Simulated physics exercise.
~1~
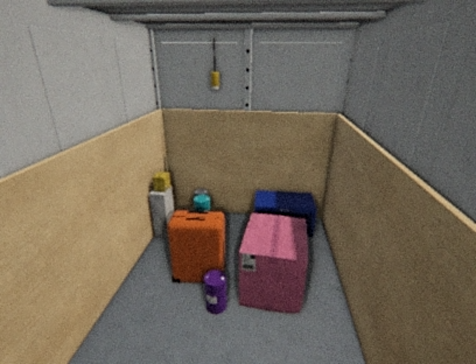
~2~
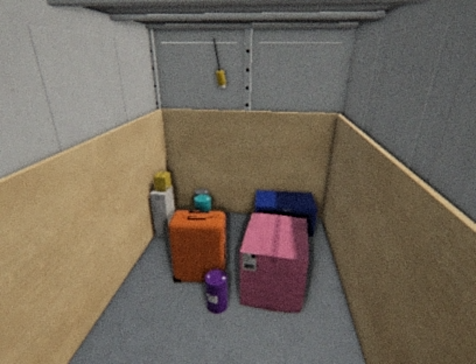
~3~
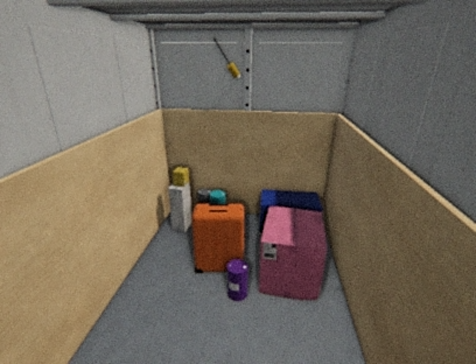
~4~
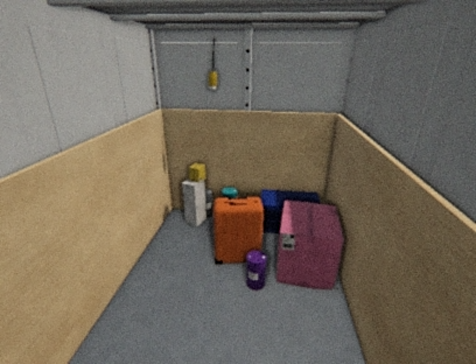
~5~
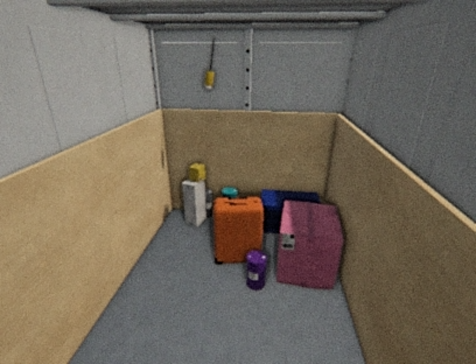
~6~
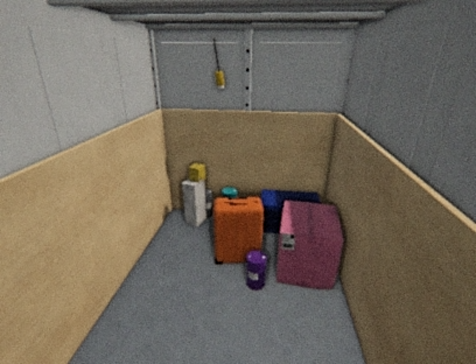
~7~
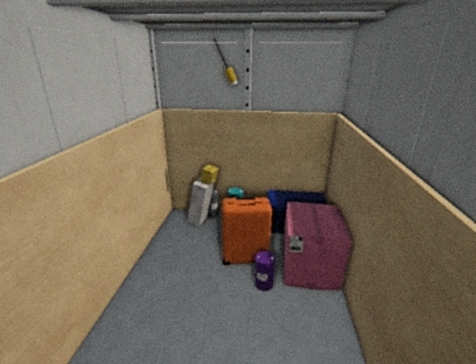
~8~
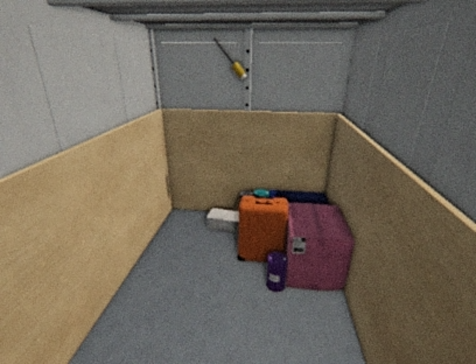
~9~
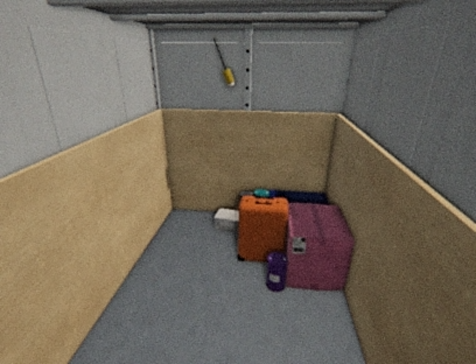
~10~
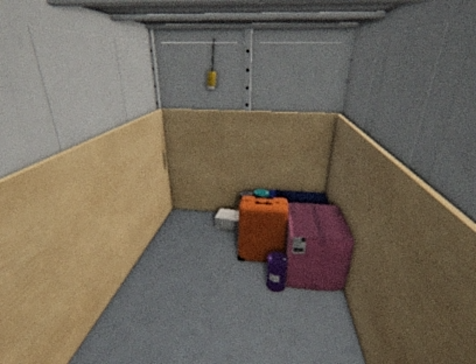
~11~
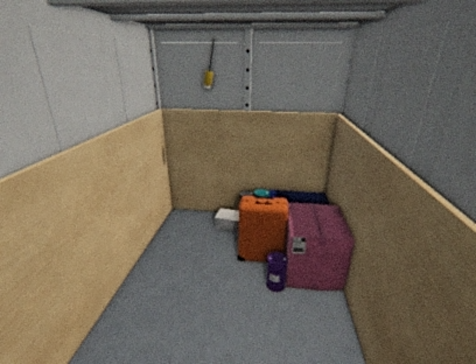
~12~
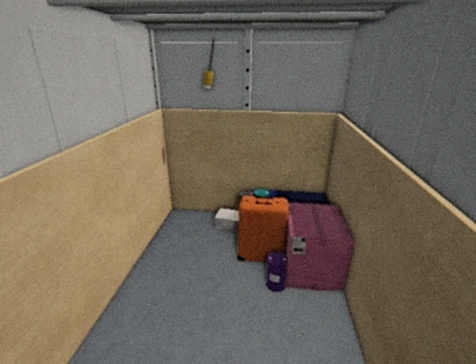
To begin with, a yellow box sits on an upright white box at the back of a walled load bay, beside an orange case, purple and turquoise canisters, a pink box and a blue chest. The lamp sways on its cord as much of the load slides forwards and to the right, then pauses. Next, the white and yellow boxes lean rightwards together. The white box topples onto its side, and the yellow one drops out of view behind the case. Finally, the load rests bunched at the right, the orange case and canisters still upright.
